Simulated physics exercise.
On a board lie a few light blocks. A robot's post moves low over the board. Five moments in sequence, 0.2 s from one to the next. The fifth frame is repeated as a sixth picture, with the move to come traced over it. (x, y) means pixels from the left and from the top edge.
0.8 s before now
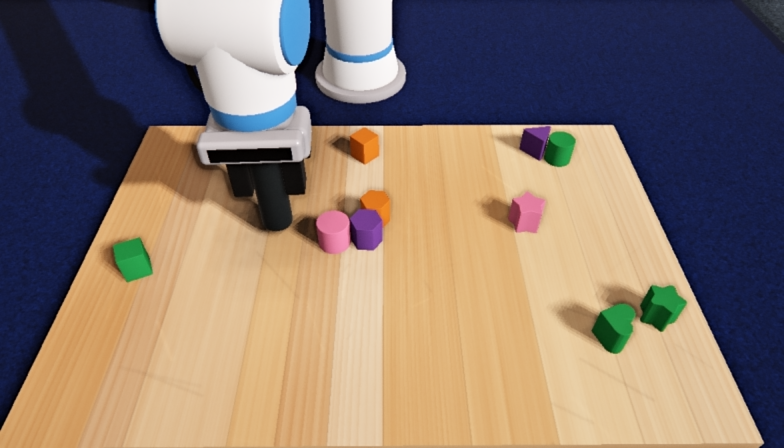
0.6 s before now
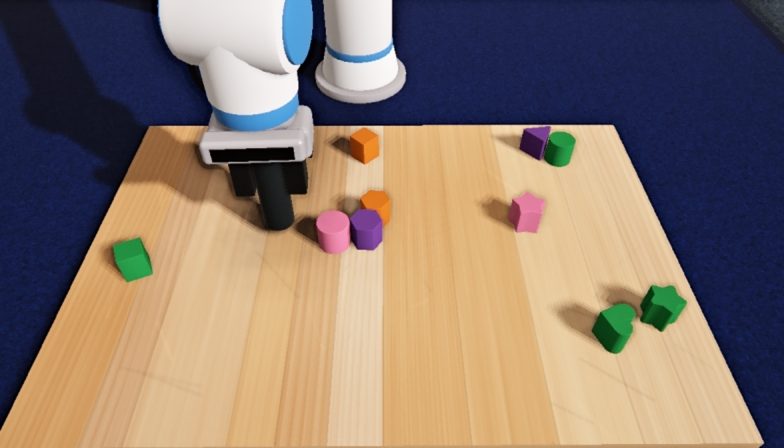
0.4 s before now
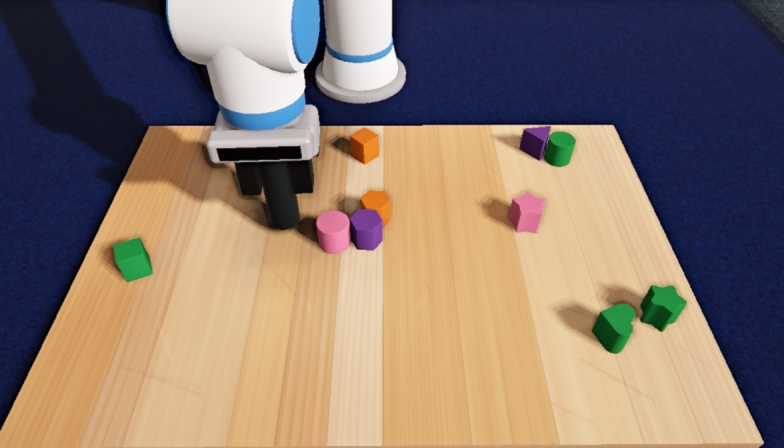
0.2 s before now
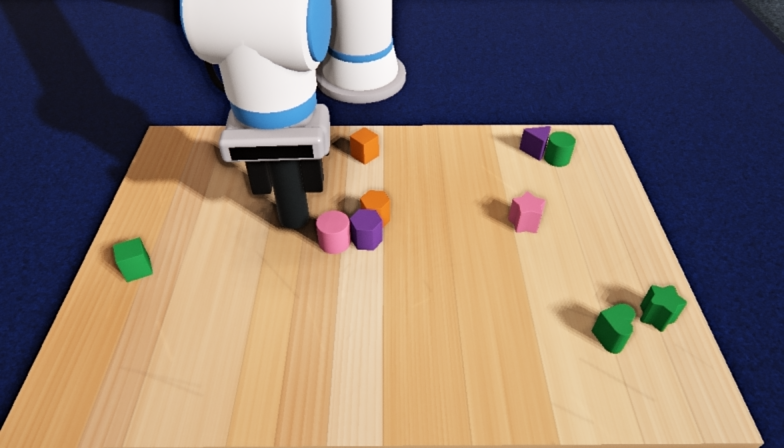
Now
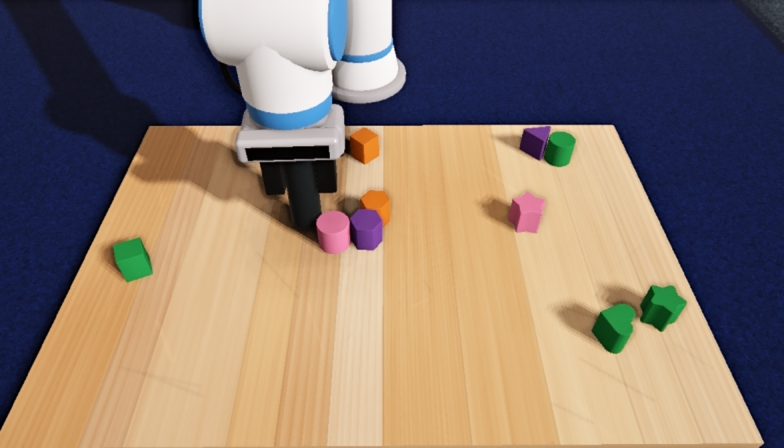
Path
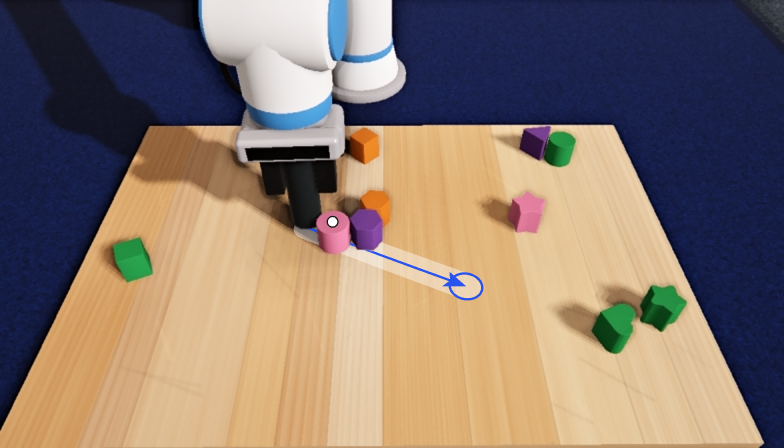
On a wooden board, a robot's dark post slides slightly right toward a still pink block.
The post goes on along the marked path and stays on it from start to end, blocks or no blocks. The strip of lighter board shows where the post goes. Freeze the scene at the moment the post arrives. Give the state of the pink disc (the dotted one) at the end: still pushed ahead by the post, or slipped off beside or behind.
Beside or behind, I predict.
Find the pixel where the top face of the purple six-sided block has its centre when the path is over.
Pixel (420, 224).
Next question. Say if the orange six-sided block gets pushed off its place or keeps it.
It stays put.
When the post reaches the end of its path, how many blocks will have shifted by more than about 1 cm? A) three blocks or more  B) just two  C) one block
I choose B.
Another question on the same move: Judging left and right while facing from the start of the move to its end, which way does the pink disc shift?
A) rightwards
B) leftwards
Choice A: Rightwards.
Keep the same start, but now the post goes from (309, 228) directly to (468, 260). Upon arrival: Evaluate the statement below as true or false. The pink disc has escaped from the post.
That statement is accurate.
Drawn move, straight from (309, 228) to (466, 286); the dot is on the pink disc.
What follows on the original path. One third of the way, post at (358, 239); pink disc at (374, 247); purple six-sided block at (389, 224), turned 80° anticlockwise.
Two thirds of the way, post at (413, 259); pink disc at (402, 271); purple six-sided block at (420, 224).
At the end, post at (467, 278); pink disc at (402, 271); purple six-sided block at (420, 224), turned 160° anticlockwise; orange six-sided block still.
